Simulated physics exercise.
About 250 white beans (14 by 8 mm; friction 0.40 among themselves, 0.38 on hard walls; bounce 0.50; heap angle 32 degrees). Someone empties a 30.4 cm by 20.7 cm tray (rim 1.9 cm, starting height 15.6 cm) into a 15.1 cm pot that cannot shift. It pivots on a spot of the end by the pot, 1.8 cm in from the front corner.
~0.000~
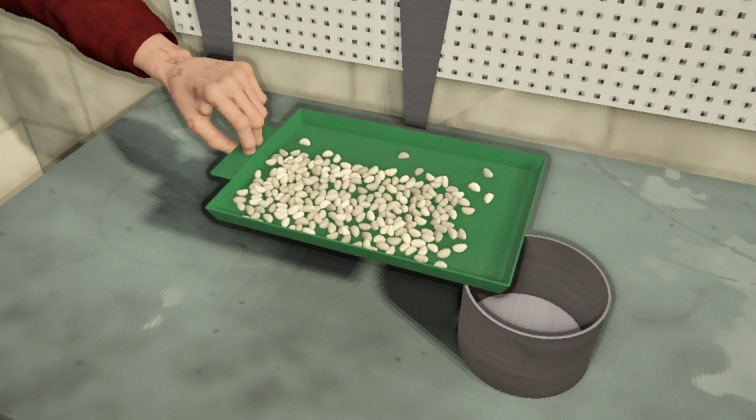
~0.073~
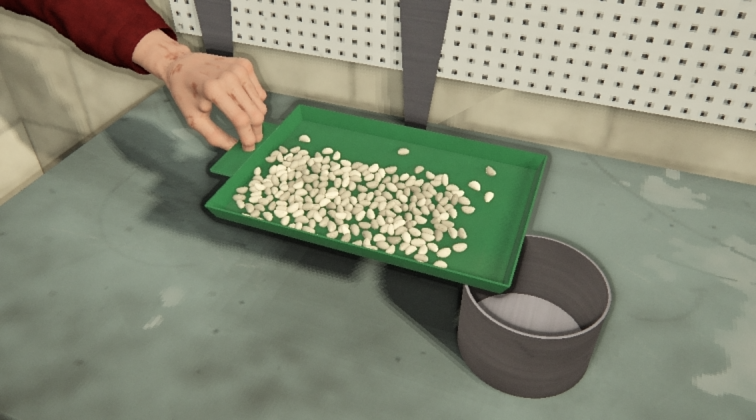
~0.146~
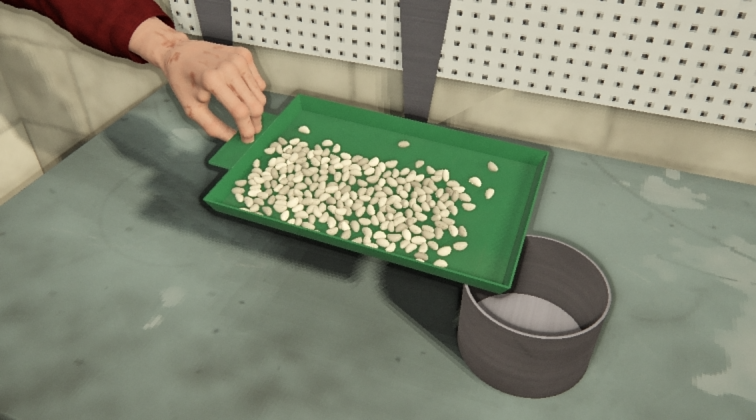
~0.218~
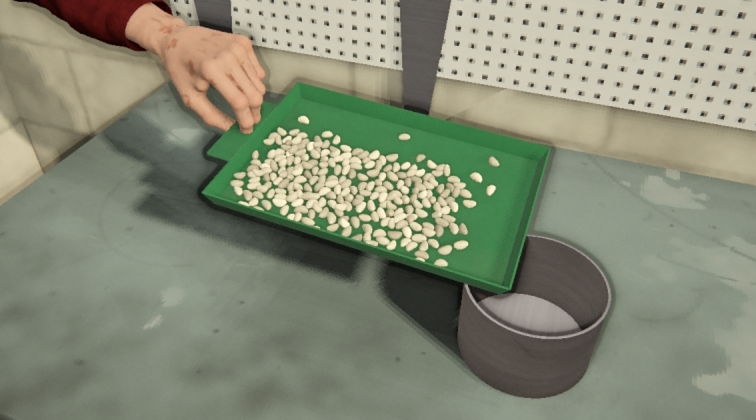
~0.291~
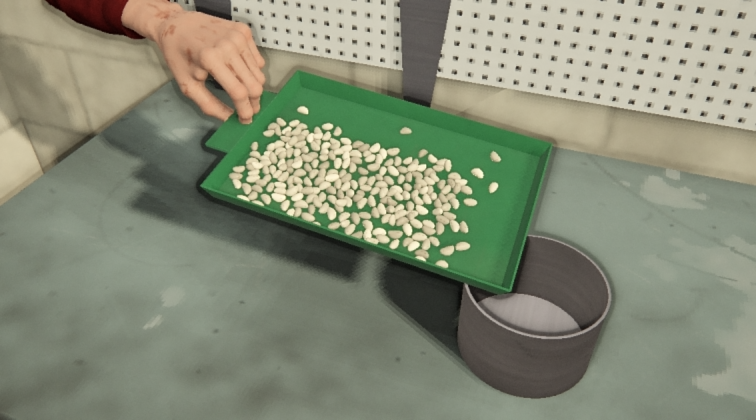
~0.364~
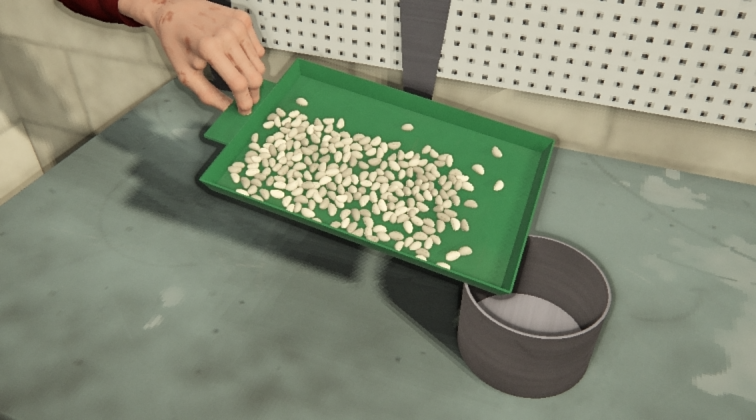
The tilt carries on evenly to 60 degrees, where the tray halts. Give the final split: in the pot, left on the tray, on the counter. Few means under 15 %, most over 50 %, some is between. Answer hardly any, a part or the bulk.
Pot hardly any, tray a part, counter the bulk.
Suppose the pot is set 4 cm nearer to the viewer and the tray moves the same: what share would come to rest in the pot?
Then about 30 per cent.
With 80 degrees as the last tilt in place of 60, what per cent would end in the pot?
Then about 5 per cent.
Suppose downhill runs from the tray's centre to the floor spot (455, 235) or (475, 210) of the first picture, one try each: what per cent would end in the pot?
About 30 and 15 per cent.
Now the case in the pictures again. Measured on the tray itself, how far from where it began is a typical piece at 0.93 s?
Some 6 cm.
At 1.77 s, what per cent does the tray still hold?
Roughly 45 per cent.
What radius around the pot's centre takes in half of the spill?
About 16 cm.
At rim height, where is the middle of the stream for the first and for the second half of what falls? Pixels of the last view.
First near (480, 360), later near (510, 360).
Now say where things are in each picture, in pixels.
The first frame shows tray tilt 0 degrees, front corners at (215, 205) and (503, 279); middle of the pieces at (354, 202); pot at (536, 282).
The second frame shows tray tilt 1 degrees, front corners at (215, 203) and (503, 279); middle of the pieces at (354, 200).
The third frame shows tray tilt 3 degrees, front corners at (213, 197) and (503, 280), lowest corner right front; middle of the pieces at (354, 195).
The fourth frame shows tray tilt 6 degrees, front corners at (212, 190) and (504, 281), lowest corner right front; middle of the pieces at (354, 190).
The fifth frame shows tray tilt 9 degrees, front corners at (211, 183) and (504, 282), lowest corner right front; middle of the pieces at (354, 184).
The sixth frame shows tray tilt 12 degrees, front corners at (210, 177) and (504, 284), lowest corner right front; middle of the pieces at (355, 179); pot at (536, 282). Its pace works out near 40 degrees a second.
After 0.93 s, tilt 35 degrees; the tray holds 100 %, the pot 0 %.
After 1.30 s, tilt 50 degrees; the tray holds 95 %, the pot 0 %.
After 1.77 s, tilt 60 degrees; the tray holds 45 %, the pot 0 %.
In the end, at 3.3 s, pot 0 %, tray 20 %, counter 75 %.
